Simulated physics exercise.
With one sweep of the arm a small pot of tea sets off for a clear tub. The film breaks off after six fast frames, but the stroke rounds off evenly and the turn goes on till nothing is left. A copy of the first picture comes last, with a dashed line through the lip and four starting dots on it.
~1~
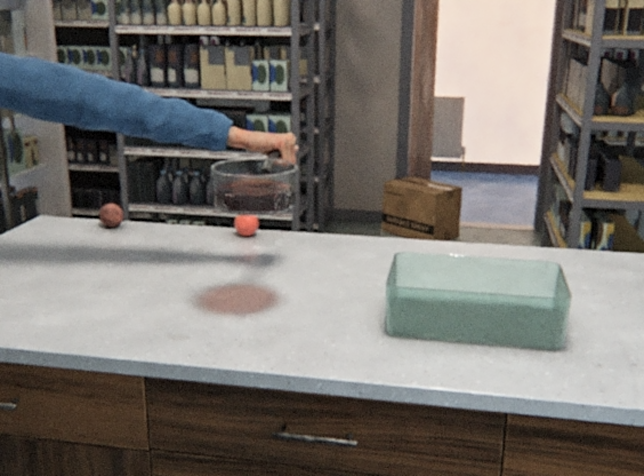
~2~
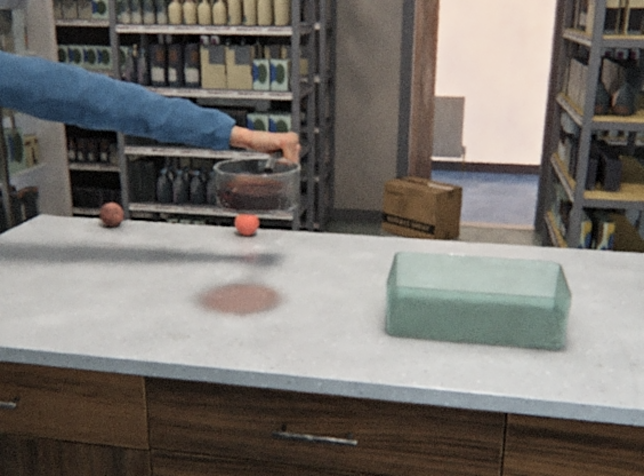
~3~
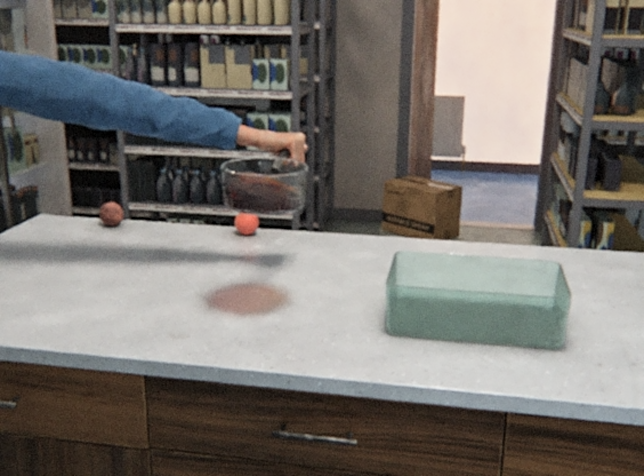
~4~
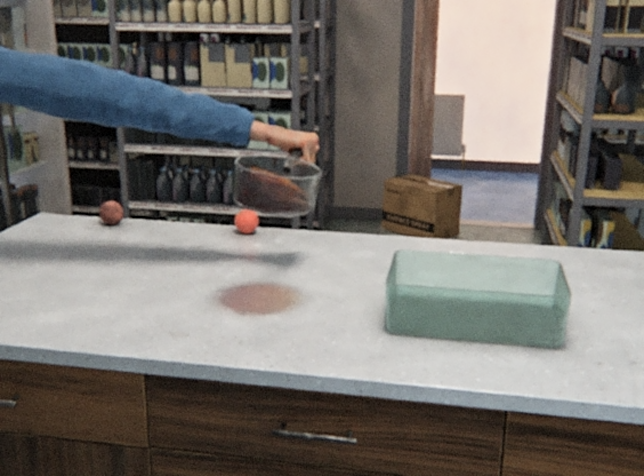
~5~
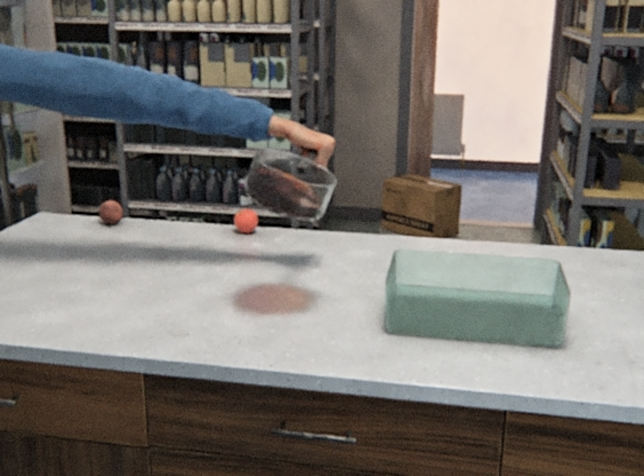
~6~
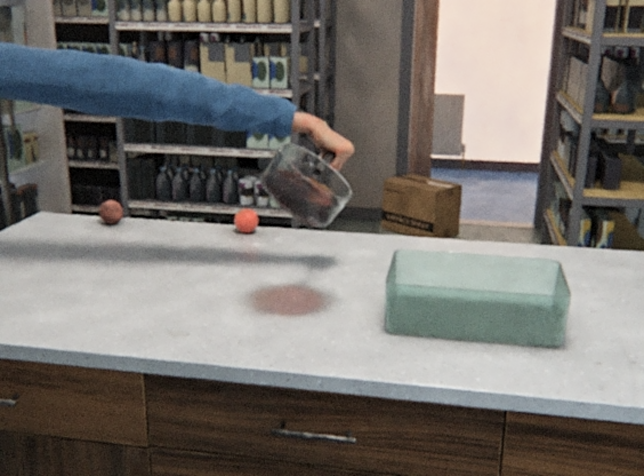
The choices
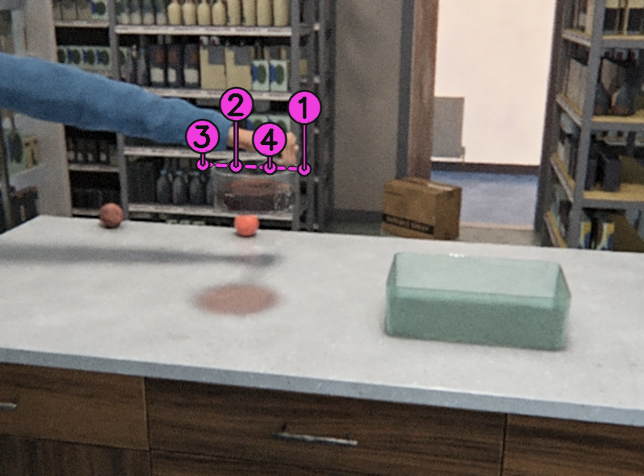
At the start, a blue-sleeved arm holds a small clear pot of reddish-brown liquid upright above a pale counter, left of a clear greenish tub. The hand then moves the pot rightward, gradually tilting it toward the tub, while two reddish balls stay still behind.
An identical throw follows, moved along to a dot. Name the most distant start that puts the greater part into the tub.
4 will do.
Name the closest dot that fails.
Here it is dot 2.
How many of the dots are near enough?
Two of the four.
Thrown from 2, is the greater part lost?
Yes, it does.
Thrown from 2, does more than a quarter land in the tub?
No, less.
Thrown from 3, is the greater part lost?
Yes.
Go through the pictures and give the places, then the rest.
The first frame shows upright, lip at (294, 168); tub from (386, 333) to (563, 348); nothing has left yet.
The second frame shows upright, lip at (297, 168); nothing has left yet.
The third frame shows upright, lip at (305, 169); nothing has left yet.
The fourth frame shows tipped about 8°, lip at (319, 173); nothing has left yet.
The fifth frame shows tipped about 20°, lip at (335, 182); nothing has left yet.
The sixth frame shows tipped about 35°, lip at (350, 195); nothing has left yet.
On the marked copy, 1 at (304, 169); 2 at (236, 166); 3 at (202, 164); 4 at (269, 167).
With 1, about 85 % lands in the tub, 4 % falls short and 11 % goes beside or beyond.
With 2, about 15 % lands in the tub, 81 % falls short and 4 % goes beside or beyond.
With 3, about 0 % lands in the tub, 99 % falls short.
With 4, about 67 % lands in the tub, 25 % falls short and 8 % goes beside or beyond.
